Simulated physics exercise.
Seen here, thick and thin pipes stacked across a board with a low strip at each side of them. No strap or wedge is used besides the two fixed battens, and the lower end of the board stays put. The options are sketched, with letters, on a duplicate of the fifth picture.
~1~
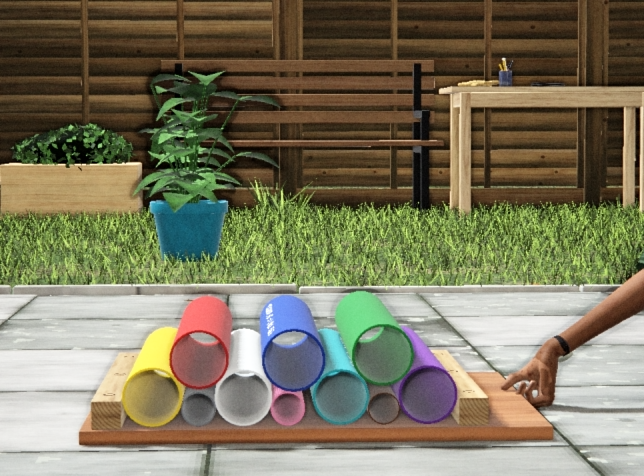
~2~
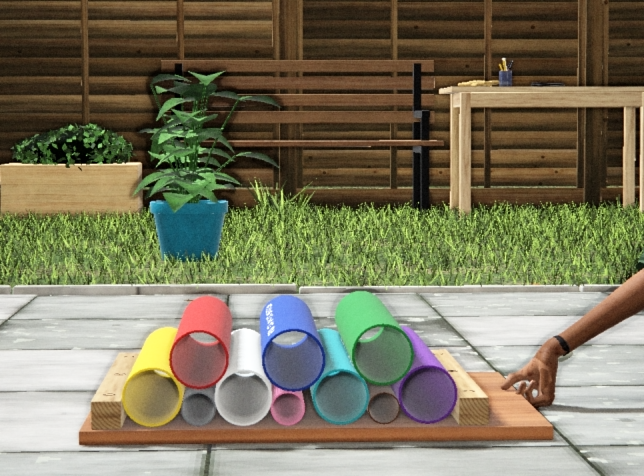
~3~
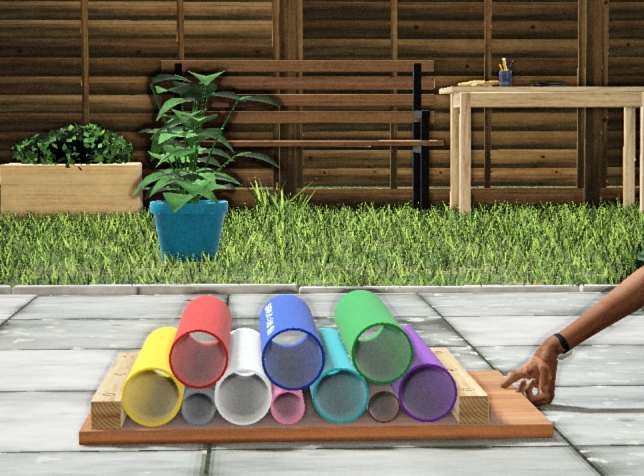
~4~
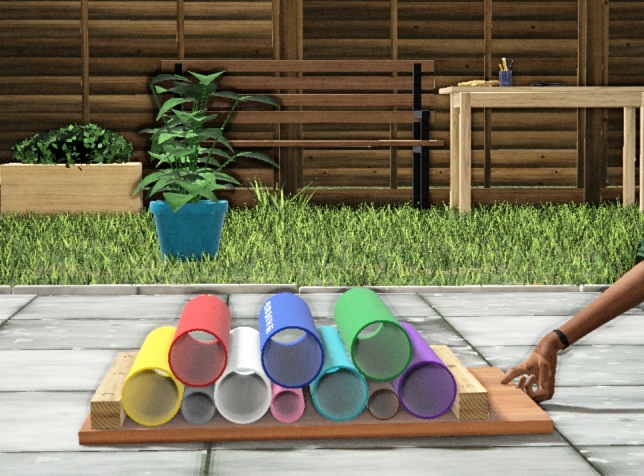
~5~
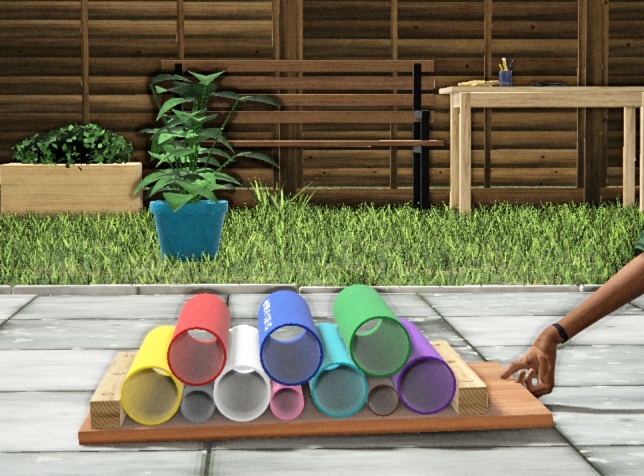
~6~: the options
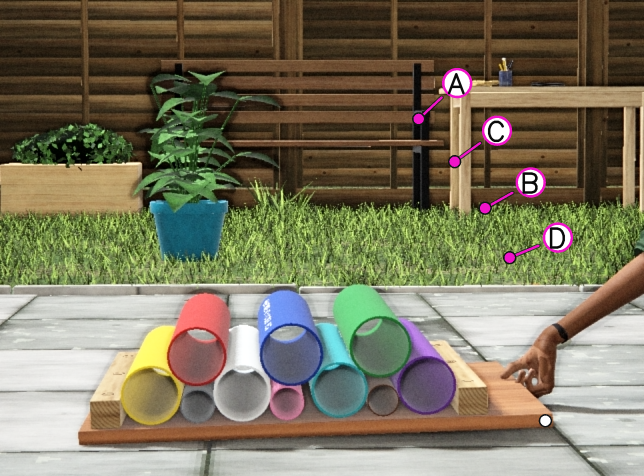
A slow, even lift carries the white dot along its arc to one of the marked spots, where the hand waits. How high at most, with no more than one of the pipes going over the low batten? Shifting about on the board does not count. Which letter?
Mark A is as high as it can go.
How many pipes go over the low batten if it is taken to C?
The count is none.
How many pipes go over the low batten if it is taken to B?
With B, none.
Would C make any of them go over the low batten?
No.
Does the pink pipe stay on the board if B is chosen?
The pink pipe: Yes.
On the marked copy, A at (419, 119); B at (485, 208); C at (455, 161); D at (509, 258); the white dot at (545, 421).
With A. Early on, board at 22°.
Further on, board at 42°.
At the end, board at 43°, none over the low batten.
As for the rest, B none over the low batten; C none over the low batten; D none over the low batten.
